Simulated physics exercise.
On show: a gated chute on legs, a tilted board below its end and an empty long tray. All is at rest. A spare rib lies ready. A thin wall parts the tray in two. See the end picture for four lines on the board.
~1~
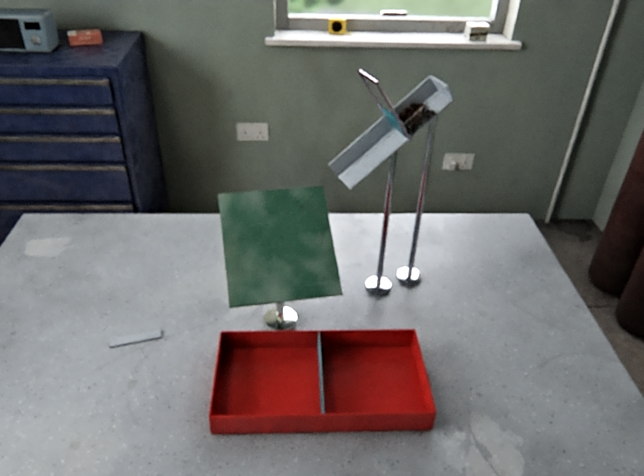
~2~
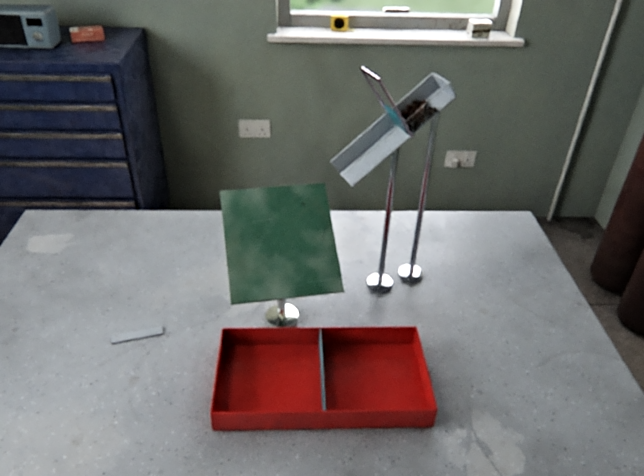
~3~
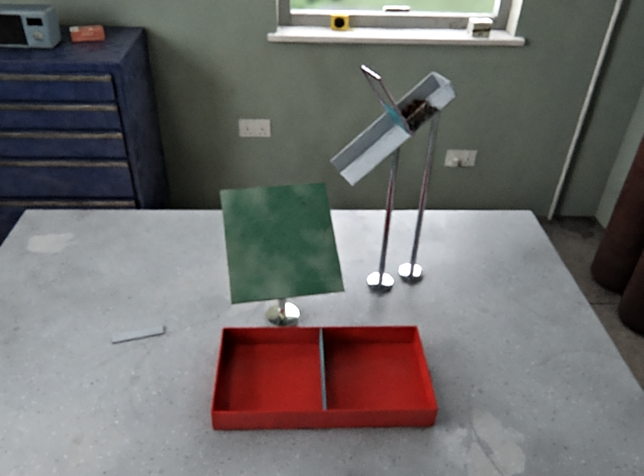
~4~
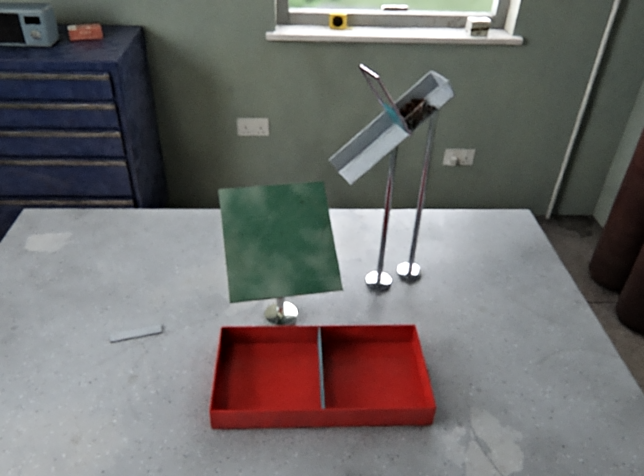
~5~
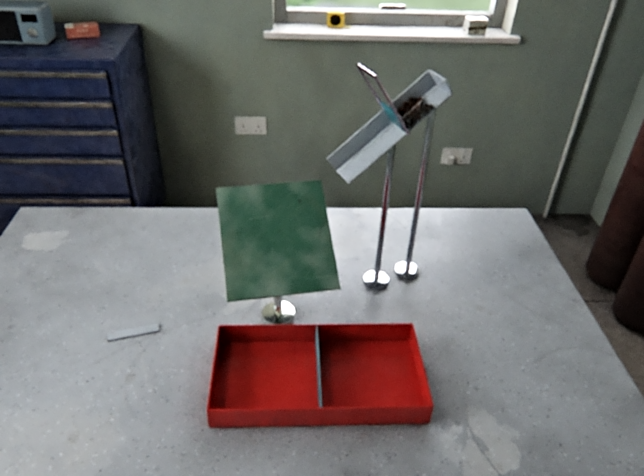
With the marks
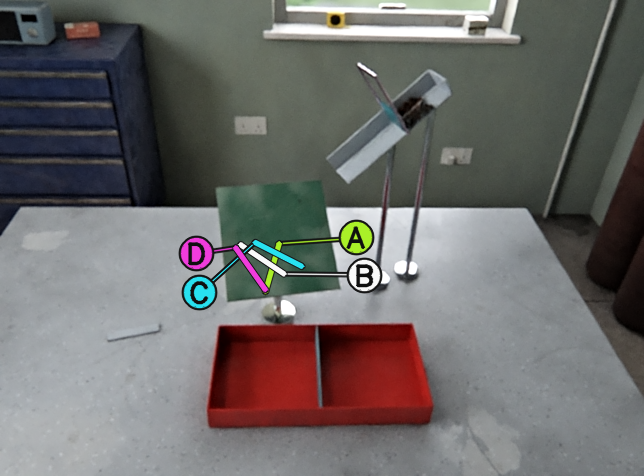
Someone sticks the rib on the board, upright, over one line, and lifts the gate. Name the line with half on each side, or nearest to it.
I would pick line B.
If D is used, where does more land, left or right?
The left half.
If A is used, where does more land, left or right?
More lands on the left.
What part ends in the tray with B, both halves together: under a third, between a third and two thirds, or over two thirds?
It is over two thirds.
On the marked copy, line A from (279, 243) to (265, 291); line B from (240, 244) to (284, 273); line C from (255, 242) to (301, 266); line D from (235, 247) to (265, 289).
Choosing A, of what is caught, most in the left half, a small part in the right.
Choosing B, of what is caught, about half in the left half, about half in the right.
Choosing C, of what is caught, about a quarter in the left half, most in the right.
Choosing D, of what is caught, nearly all in the left half, a small part in the right.
